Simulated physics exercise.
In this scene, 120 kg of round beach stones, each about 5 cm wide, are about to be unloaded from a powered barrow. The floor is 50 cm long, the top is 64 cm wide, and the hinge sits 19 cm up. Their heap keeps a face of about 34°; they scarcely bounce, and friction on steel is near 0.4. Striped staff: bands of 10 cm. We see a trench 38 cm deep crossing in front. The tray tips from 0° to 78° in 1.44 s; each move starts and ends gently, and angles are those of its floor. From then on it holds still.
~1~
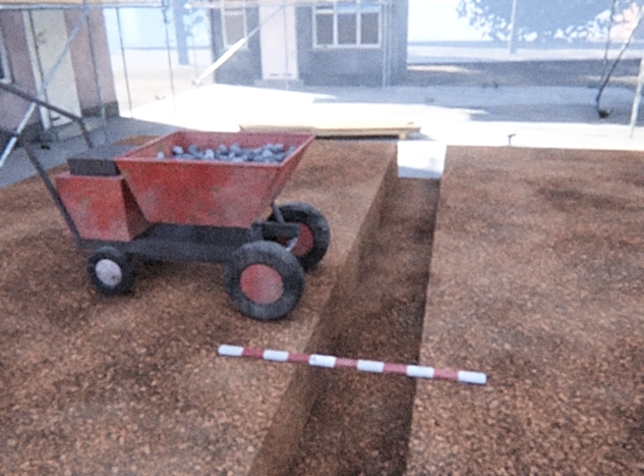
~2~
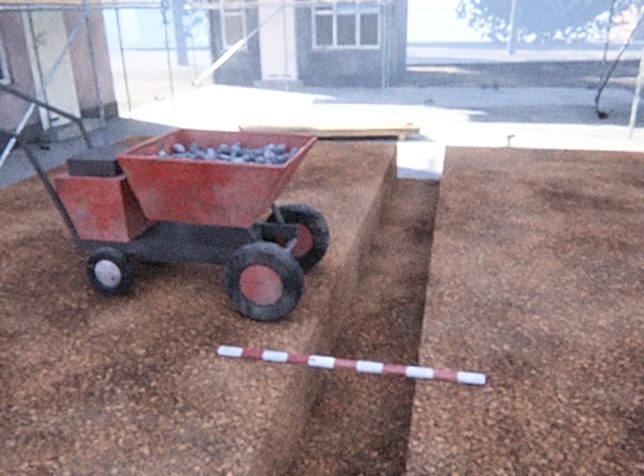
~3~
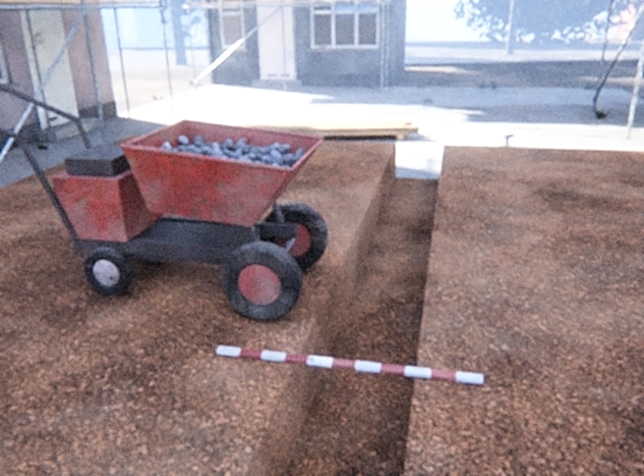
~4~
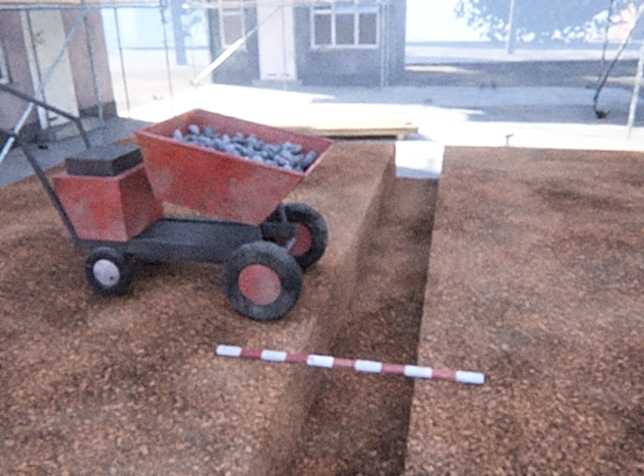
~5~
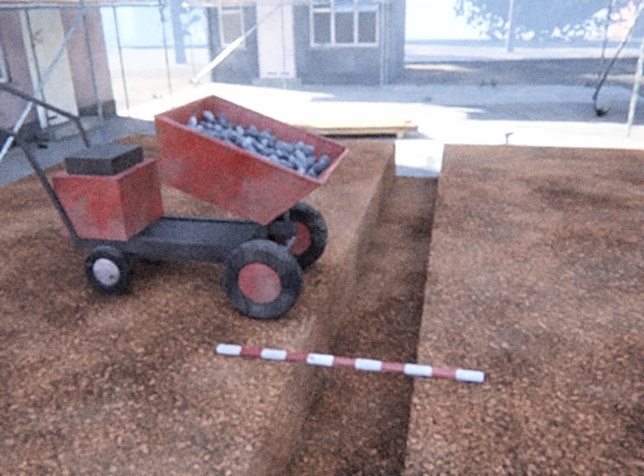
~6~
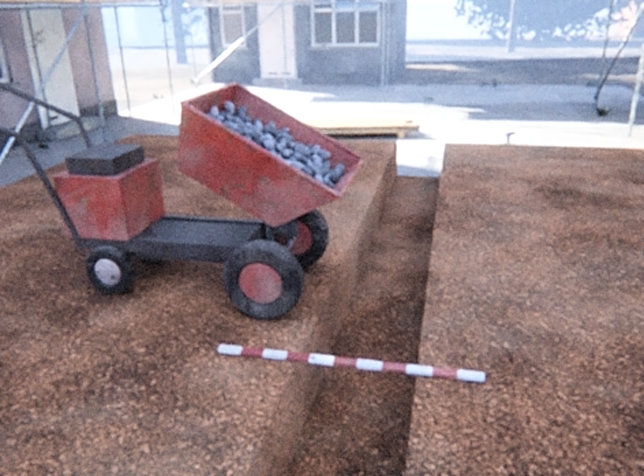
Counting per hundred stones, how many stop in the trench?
Some 47.
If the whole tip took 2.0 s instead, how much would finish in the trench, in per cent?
With that timing, about 50 per cent.
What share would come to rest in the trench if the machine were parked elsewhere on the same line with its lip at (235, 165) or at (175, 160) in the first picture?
100 % and 90 %.
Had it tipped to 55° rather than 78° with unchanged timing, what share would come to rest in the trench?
Share in trench: Approx. 25%.
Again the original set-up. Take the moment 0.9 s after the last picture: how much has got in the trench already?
Some 20 per cent of the load by that point.
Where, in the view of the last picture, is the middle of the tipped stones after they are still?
Somewhere near pixel (438, 299).
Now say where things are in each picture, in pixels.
Lip at (280, 166), floor tilted 0°, highest stones at (272, 154), in the first frame.
Lip at (283, 168), floor tilted 2°, highest stones at (262, 152), in the second frame.
Lip at (290, 170), floor tilted 6°, highest stones at (210, 147), in the third frame.
Lip at (305, 176), floor tilted 12°, highest stones at (197, 138), in the fourth frame.
The tray is at 20°, its lip at (321, 184); the top of the load is at (211, 125), in the fifth frame.
The tray is at 29°, its lip at (340, 197); the top of the load is at (226, 116), in the sixth frame.
Then, 0.5 s after the last picture the floor is at 66°, 98 % in the tray, 2 % in the trench; the foremost stones are at (407, 248).
Then, 0.9 s after the last picture the floor is at 78°, 44 % in the tray, 18 % in the trench, 38 % past the trench; the foremost stones are at (543, 315).
Then, 1.3 s after the last picture the floor is at 78°, 13 % in the tray, 32 % in the trench, 55 % past the trench; the foremost stones are at (639, 321).
Then, 3.2 s after the last picture the floor is at 78°, 0 % in the tray, 47 % in the trench, 53 % past the trench; the foremost stones are past the picture's edge.
